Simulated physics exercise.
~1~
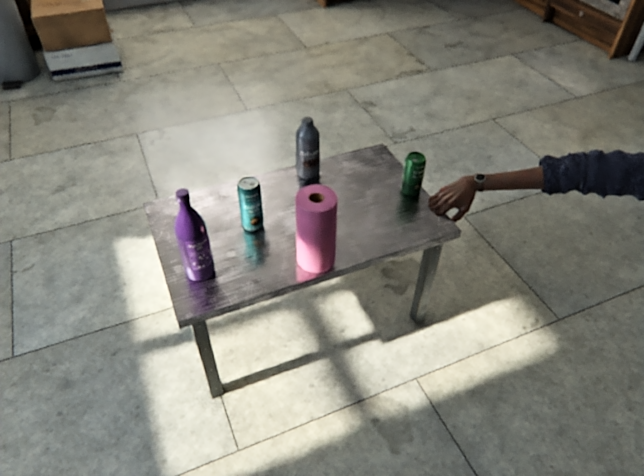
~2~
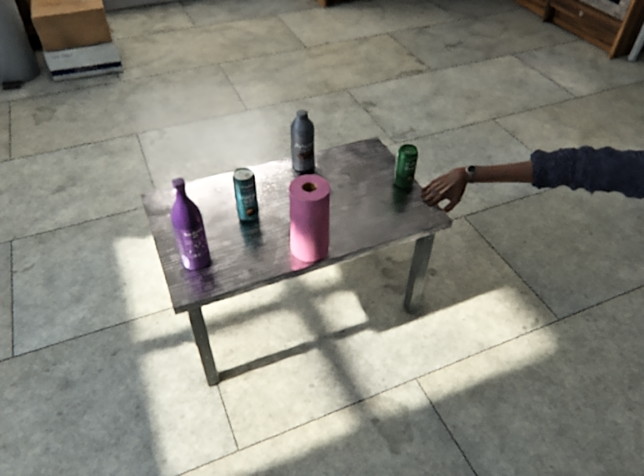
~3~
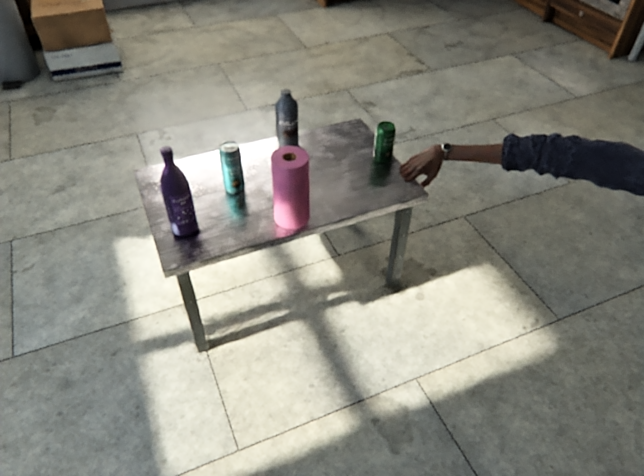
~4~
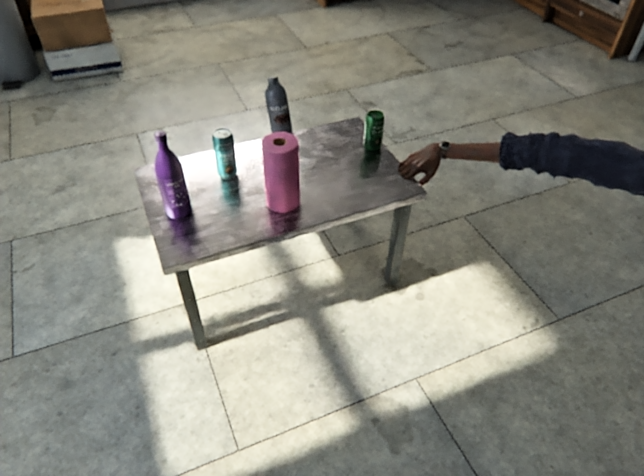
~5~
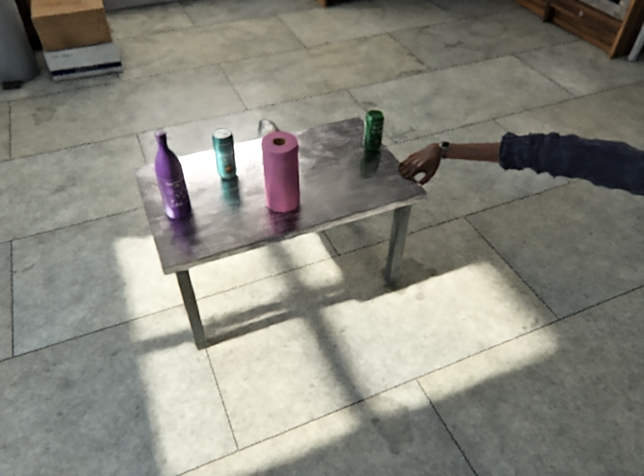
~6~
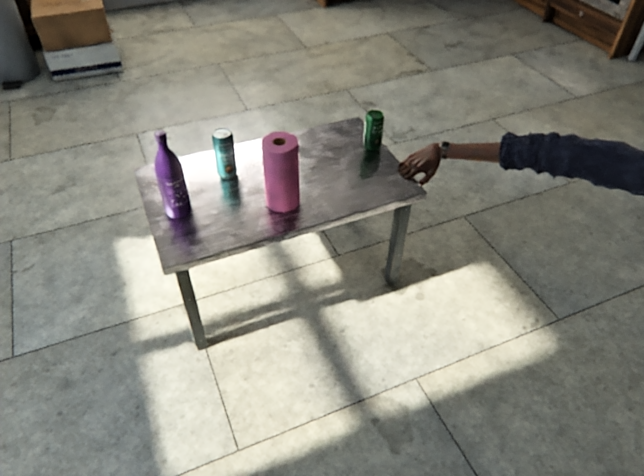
A hand pushing a small table away across a tiled floor, the grey bottle tipping off the back, four items staying upright.
